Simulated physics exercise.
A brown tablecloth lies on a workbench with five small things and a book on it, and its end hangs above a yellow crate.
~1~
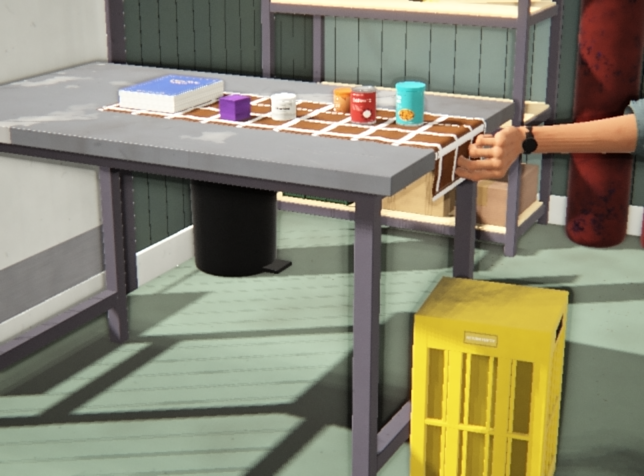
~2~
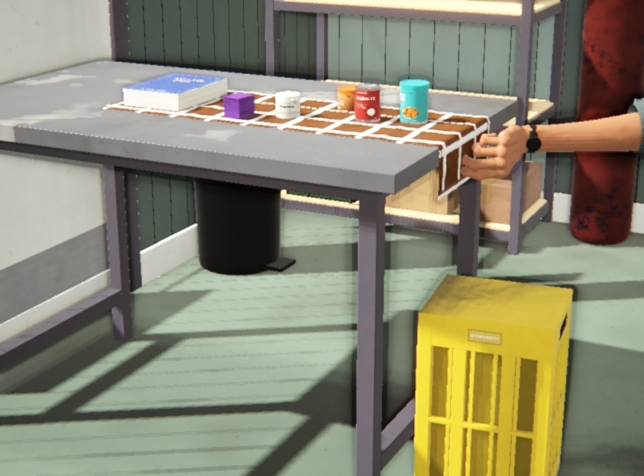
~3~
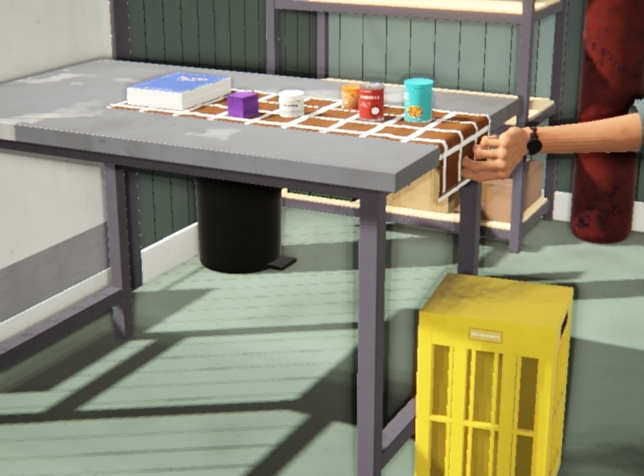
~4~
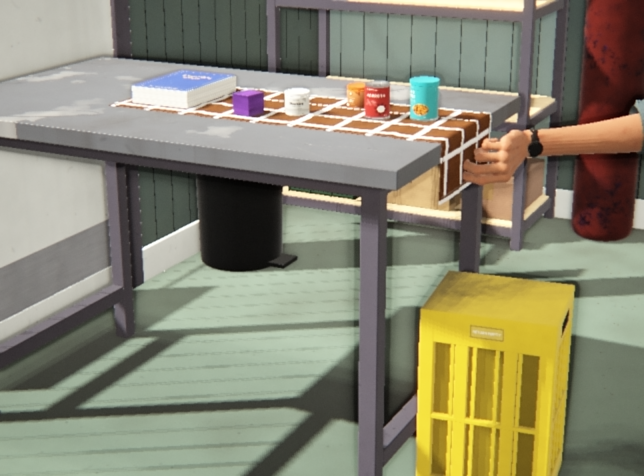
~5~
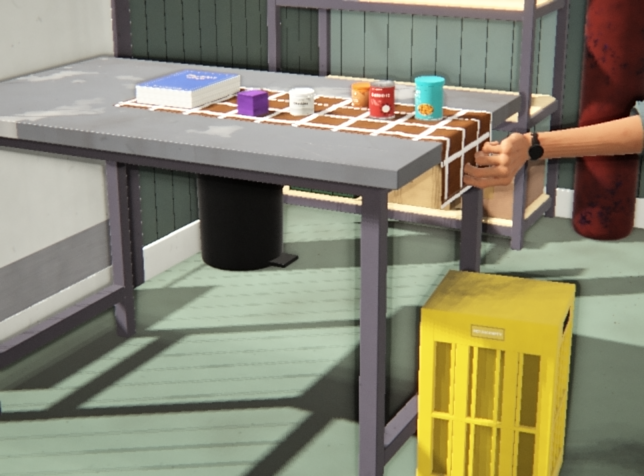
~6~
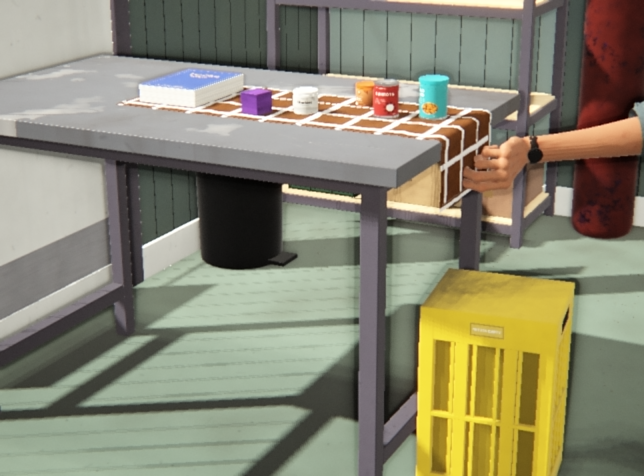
The clip opens on a gray workbench where a book, a purple cube and several small containers sit on a brown, white-lined cloth, its end gripped by a hand above a yellow crate. The hand slowly draws the cloth slightly down over the right edge, and the objects shift a little rightward with it.
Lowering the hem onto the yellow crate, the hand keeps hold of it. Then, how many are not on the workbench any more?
Oh, the ones that fall number just the two this time.
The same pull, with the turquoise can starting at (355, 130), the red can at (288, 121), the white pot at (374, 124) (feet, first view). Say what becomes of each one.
Here's what happens: The turquoise can leaves its perch, the red can remains aboard, the white pot leaves its perch.
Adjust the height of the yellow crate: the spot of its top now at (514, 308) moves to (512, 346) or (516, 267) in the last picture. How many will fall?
We'd get 3 in the first case and 1 in the second.
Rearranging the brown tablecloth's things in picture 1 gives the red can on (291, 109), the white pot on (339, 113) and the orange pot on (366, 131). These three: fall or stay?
Result - red can still up, white pot still up, orange pot down.
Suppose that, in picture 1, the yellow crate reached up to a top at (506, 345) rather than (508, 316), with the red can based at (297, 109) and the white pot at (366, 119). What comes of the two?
The red can ends up still on top and the white pot ends up off the top.
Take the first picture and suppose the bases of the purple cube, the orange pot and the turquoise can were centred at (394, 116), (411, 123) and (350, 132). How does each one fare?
Purple cube: Off; orange pot: Off; turquoise can: Off.
Soon after, hem near (465, 269); turquoise can gone.
After that, hem on the crate; turquoise can and red can gone.
In the end, hem on the crate; turquoise can and red can gone. The count of fallen things is two.
